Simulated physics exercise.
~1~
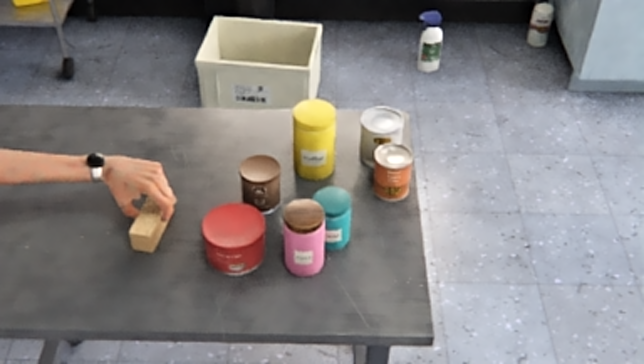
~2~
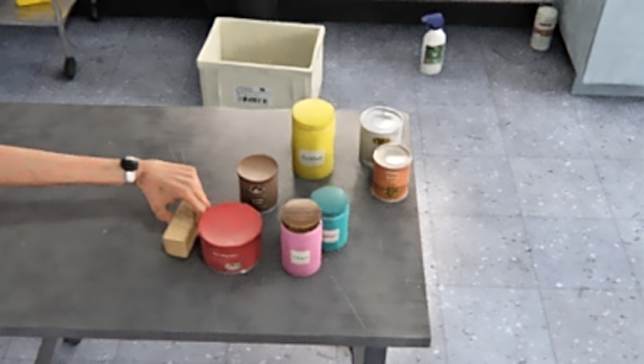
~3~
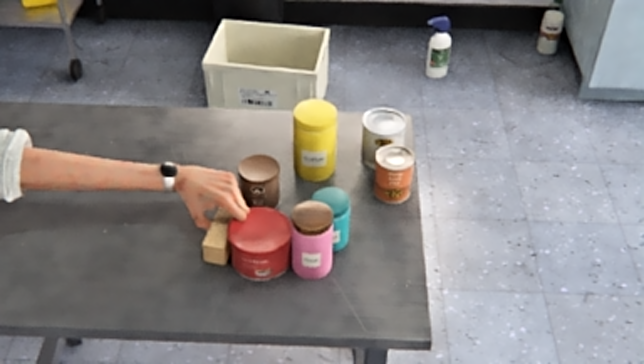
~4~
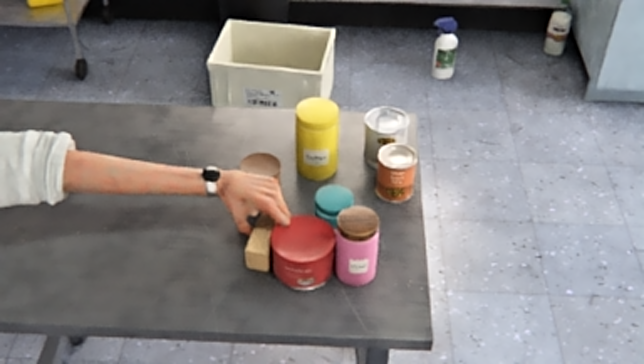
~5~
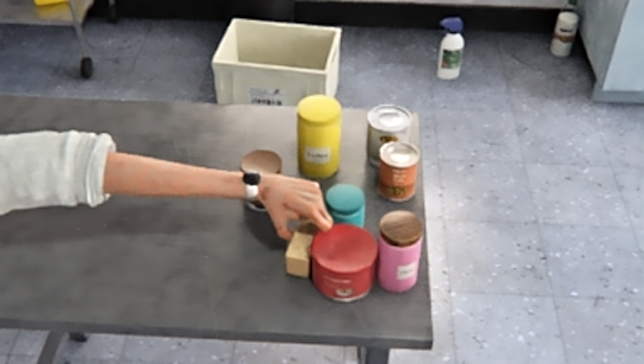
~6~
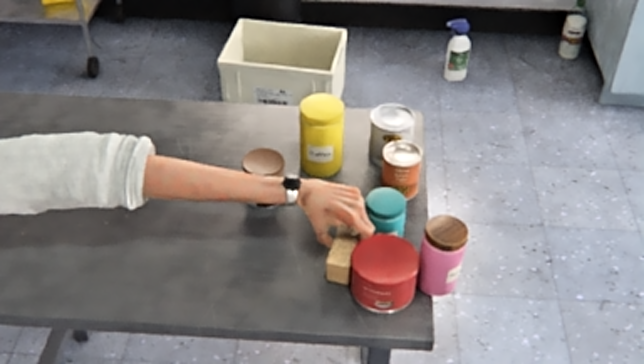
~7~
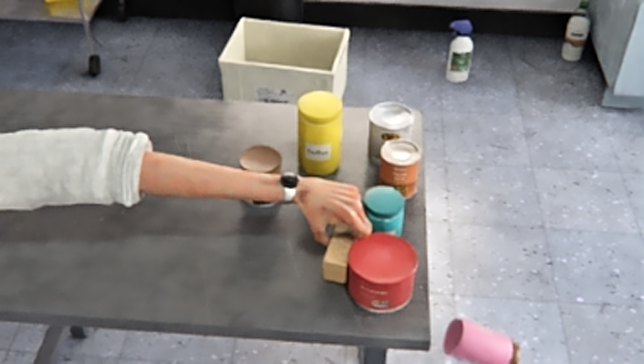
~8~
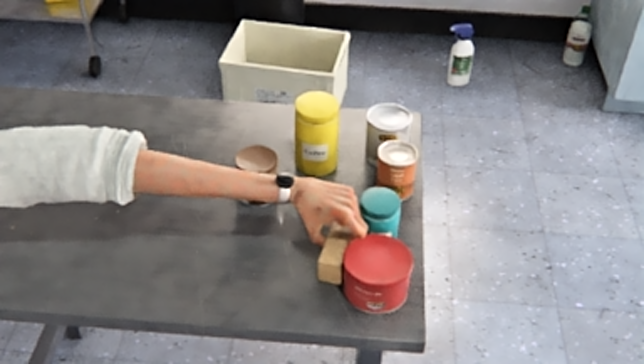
A hand at the end of a pale-sleeved arm rests on a small wooden block on a dark table, seen from above at an angle, with a cream bin and spray bottle on the floor behind. A red tub, pink jar, turquoise jar and brown tin stand nearby, with a yellow jar, white tin and orange tin farther back. The hand slides the block right into the red tub, which pushes the pink jar along, and later the turquoise jar shifts too. The pink jar reaches the right edge, tips off and drops out of sight. The hand stops, leaving the red tub and turquoise jar upright near the edge and the others in place.
